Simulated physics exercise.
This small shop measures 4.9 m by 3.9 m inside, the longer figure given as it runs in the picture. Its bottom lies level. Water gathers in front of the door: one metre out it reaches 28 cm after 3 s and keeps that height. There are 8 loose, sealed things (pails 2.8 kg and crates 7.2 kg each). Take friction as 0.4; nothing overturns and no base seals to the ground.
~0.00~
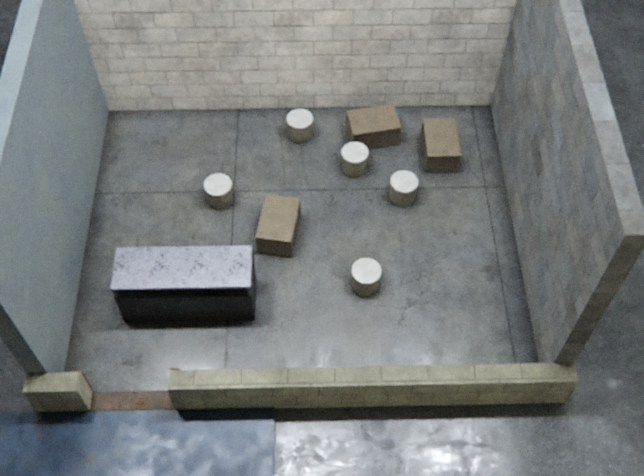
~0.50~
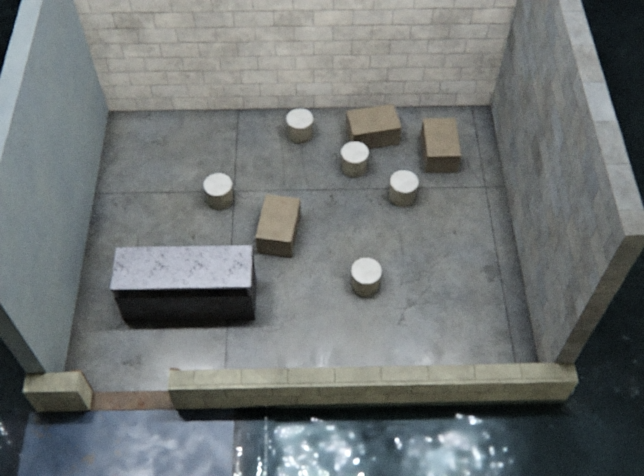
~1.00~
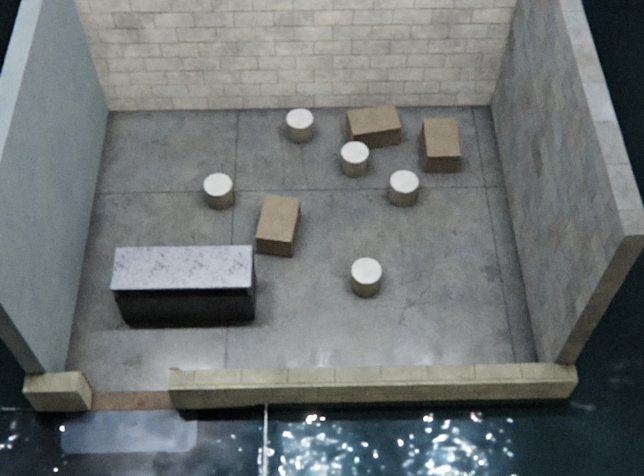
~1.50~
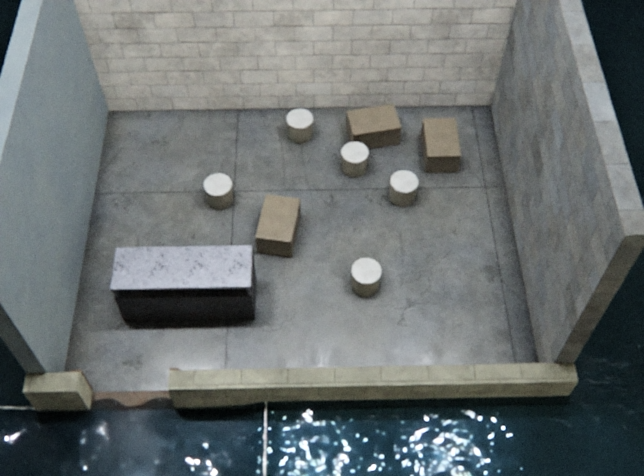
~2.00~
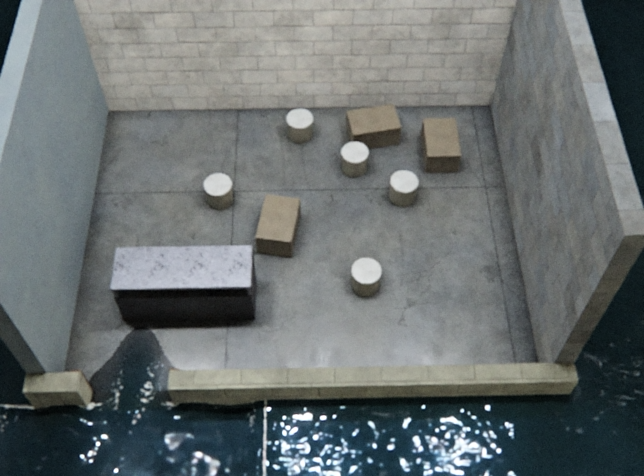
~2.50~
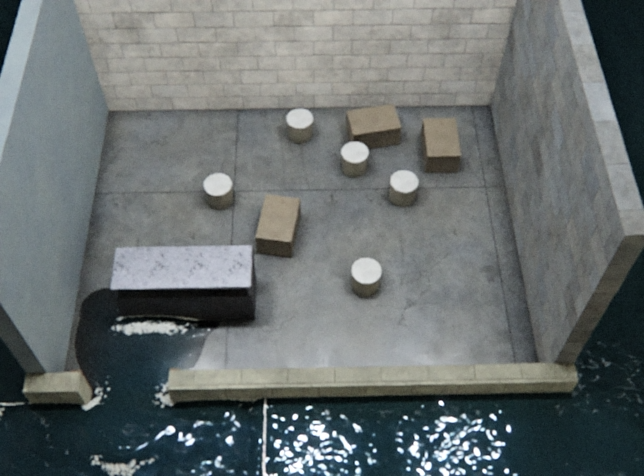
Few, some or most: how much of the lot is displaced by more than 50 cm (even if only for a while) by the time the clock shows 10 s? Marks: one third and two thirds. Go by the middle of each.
It is from one to two thirds.
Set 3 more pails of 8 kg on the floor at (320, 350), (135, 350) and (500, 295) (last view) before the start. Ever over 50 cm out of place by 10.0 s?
In that order: More, more, past it.
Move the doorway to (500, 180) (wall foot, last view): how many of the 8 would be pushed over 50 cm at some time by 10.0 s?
Then 8.
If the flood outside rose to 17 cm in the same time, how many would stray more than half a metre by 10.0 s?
Then 0.
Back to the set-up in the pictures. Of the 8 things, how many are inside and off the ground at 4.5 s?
0 of them.
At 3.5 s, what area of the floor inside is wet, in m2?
Roughly 3.5 m2.
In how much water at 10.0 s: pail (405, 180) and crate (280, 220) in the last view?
About 7 and 3 cm.
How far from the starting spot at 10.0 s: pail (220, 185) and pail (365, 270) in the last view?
In that order: 10 cm, 60 cm.
After 3.5 s 0 of 8 are over 50 cm from their spots; 0 afloat.
After 4.5 s 0 of 8 are over 50 cm from their spots; 0 afloat.
After 7.0 s 1 of 8 are over 50 cm from their spots; 1 afloat.
After 10.0 s 3 of 8 are over 50 cm from their spots, and 3 have been at some point; 6 afloat.
